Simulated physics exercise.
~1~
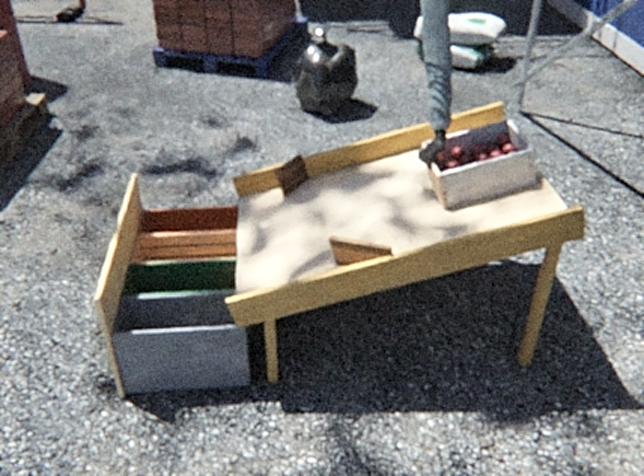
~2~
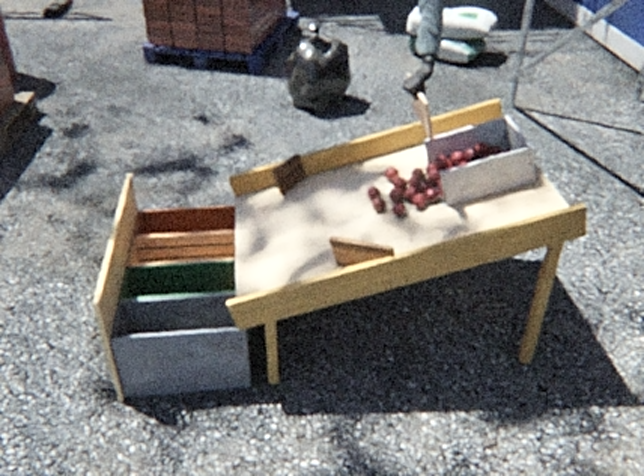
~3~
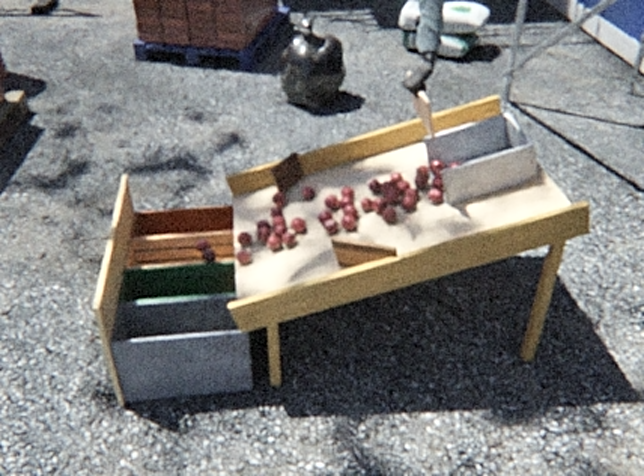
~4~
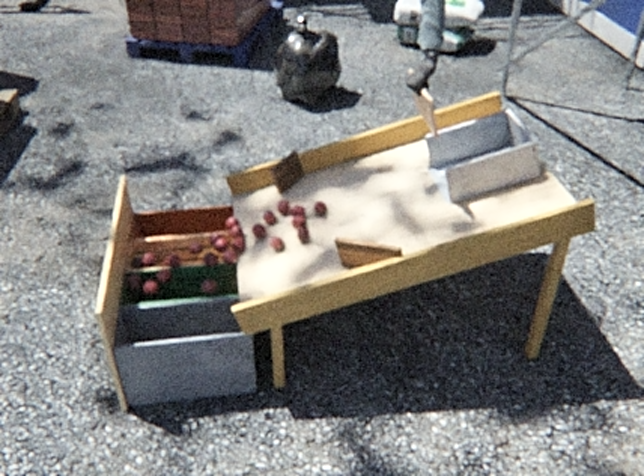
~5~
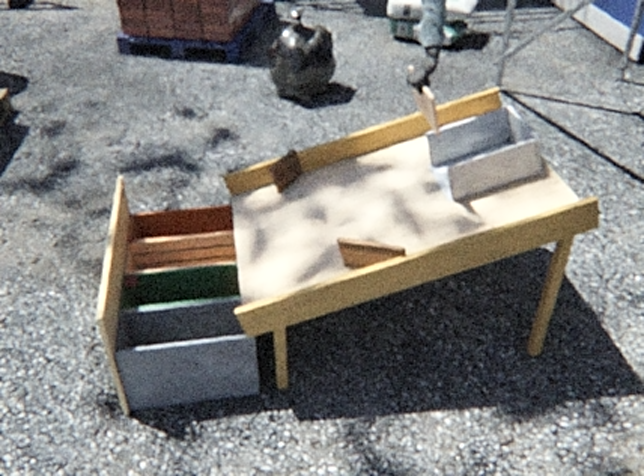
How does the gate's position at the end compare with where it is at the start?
At the start the gate is down at the left side of the white pen, in front of the apples. At the end it is held higher up, clear of the pen's opening and by the table's far rail.
